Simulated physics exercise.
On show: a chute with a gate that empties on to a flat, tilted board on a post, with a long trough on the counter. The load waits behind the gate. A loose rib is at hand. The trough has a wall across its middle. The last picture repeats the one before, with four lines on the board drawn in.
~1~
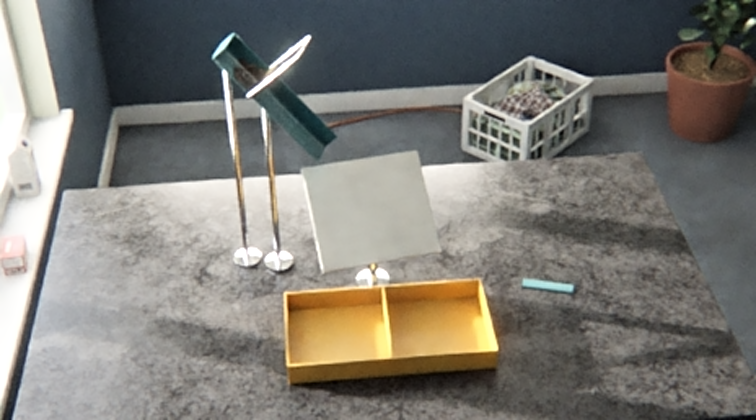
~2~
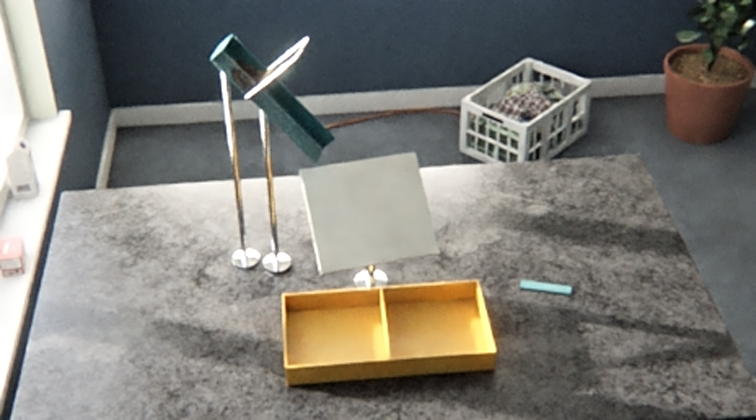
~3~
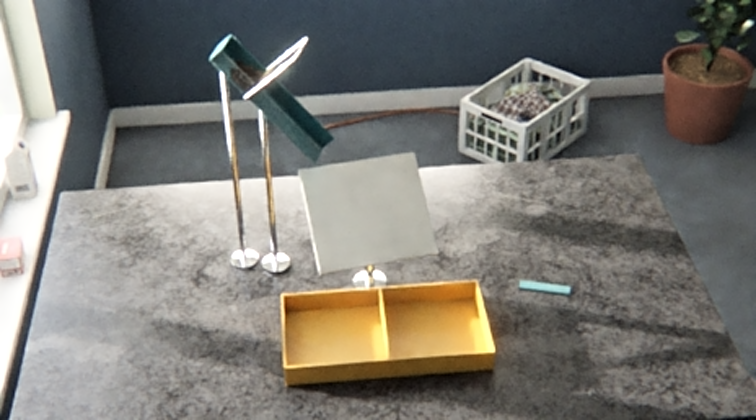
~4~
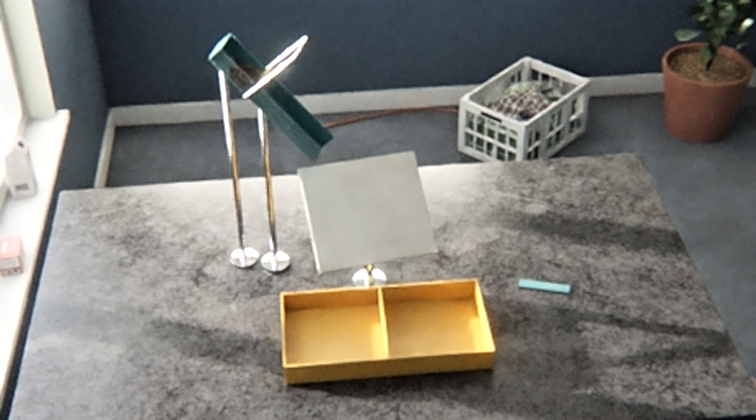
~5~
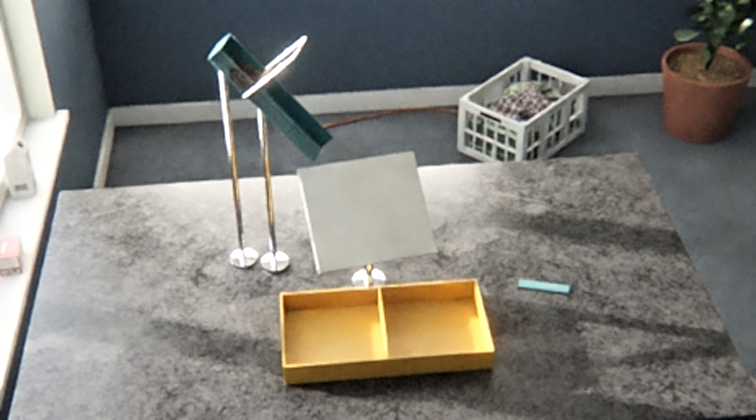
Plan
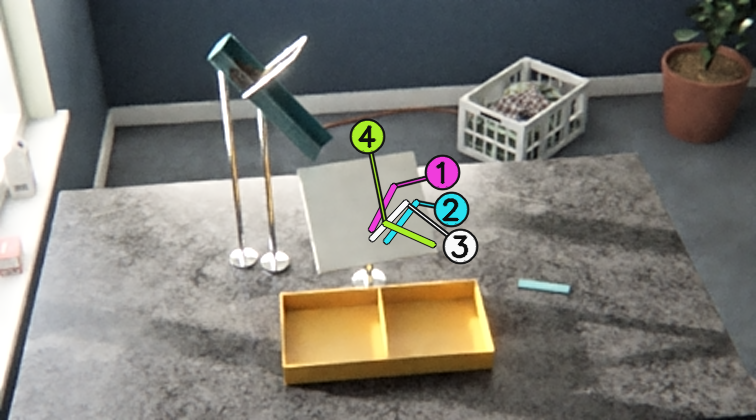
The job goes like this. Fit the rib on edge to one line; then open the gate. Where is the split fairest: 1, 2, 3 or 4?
Choose 2.
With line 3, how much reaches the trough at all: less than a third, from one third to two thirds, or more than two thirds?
Line 3 gives more than two thirds.
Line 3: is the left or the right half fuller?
More lands on the left.
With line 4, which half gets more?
More lands on the right.
On the marked copy, line 1 from (394, 186) to (371, 229); line 2 from (416, 202) to (386, 241); line 3 from (405, 202) to (372, 238); line 4 from (385, 223) to (433, 244).
For line 1, of what is caught, all but a few in the left half, a small share in the right.
For line 2, of what is caught, close to two thirds in the left half, close to a third in the right.
For line 3, of what is caught, all but a few in the left half, a small share in the right.
For line 4, of what is caught, a small share in the left half, all but a few in the right.
